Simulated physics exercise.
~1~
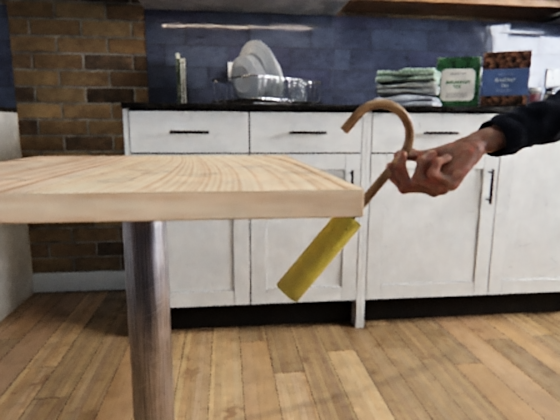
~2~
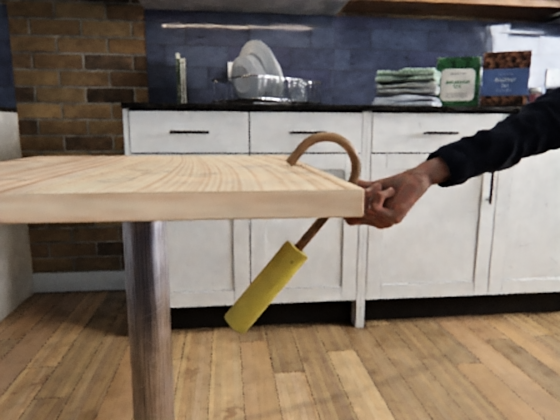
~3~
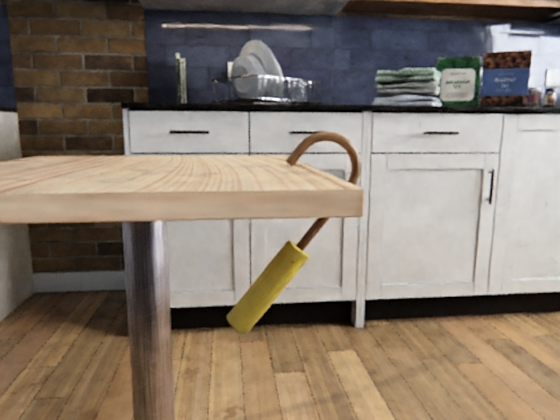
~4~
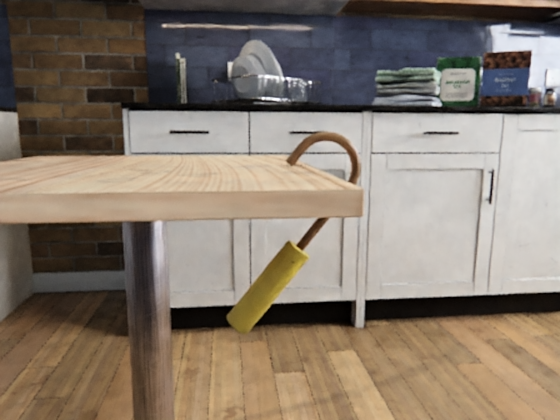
A hand in a dark sleeve reaches in from the right, holding a yellow umbrella with a curved brown handle beside the end of a pale wooden table. The still, low view shows a kitchen with white cabinets, a dark counter with dishes and folded towels, a brick wall at left and a wooden floor. The hand moves the umbrella left and down, setting its hook over the table's right end. It then lets go and withdraws to the right. The umbrella stays hooked there, hanging at a slant with its yellow end down to the left, and remains still.
